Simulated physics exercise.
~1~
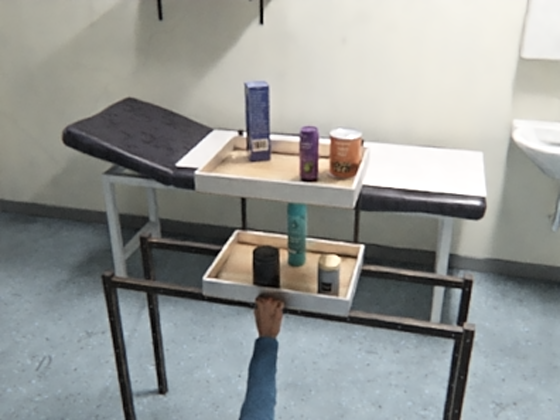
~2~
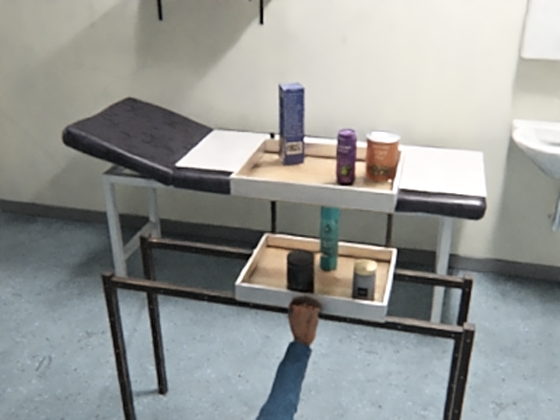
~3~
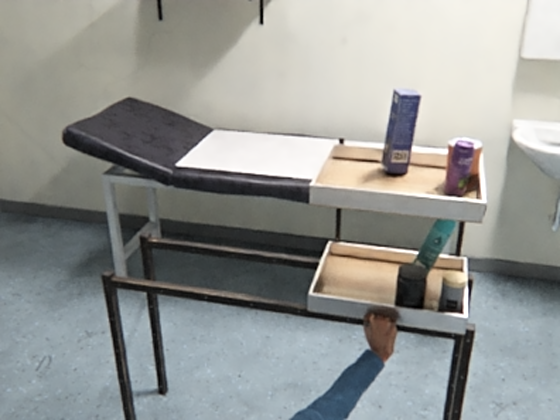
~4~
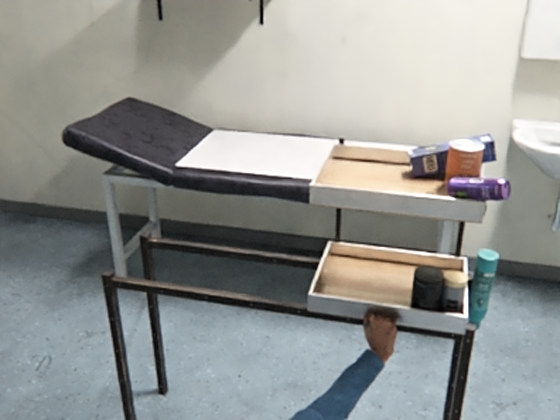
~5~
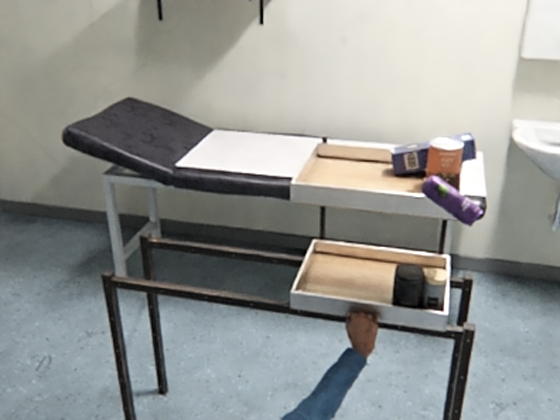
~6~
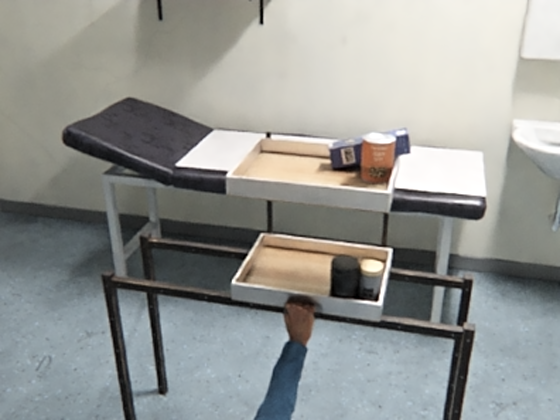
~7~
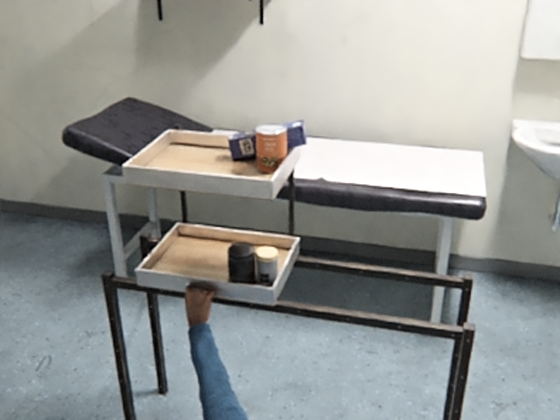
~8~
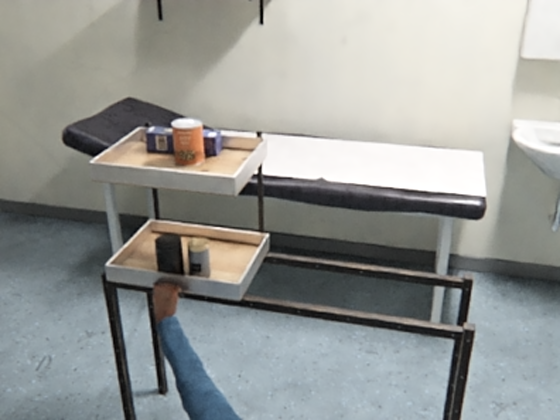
In a pale-walled room with a padded examination table and a white sink, seen from the front and slightly above, a two-level wooden tray rests on dark rails. The upper level holds a blue carton, a purple can and an orange tin; the lower holds a black jar, a turquoise bottle and a grey jar. A hand slides the trays right, and the bottle tips and drops over the edge while the carton and purple can topple. The hand then moves everything left, and the purple can disappears. At the far left, the carton lies flat beside the upright tin, above both upright jars.
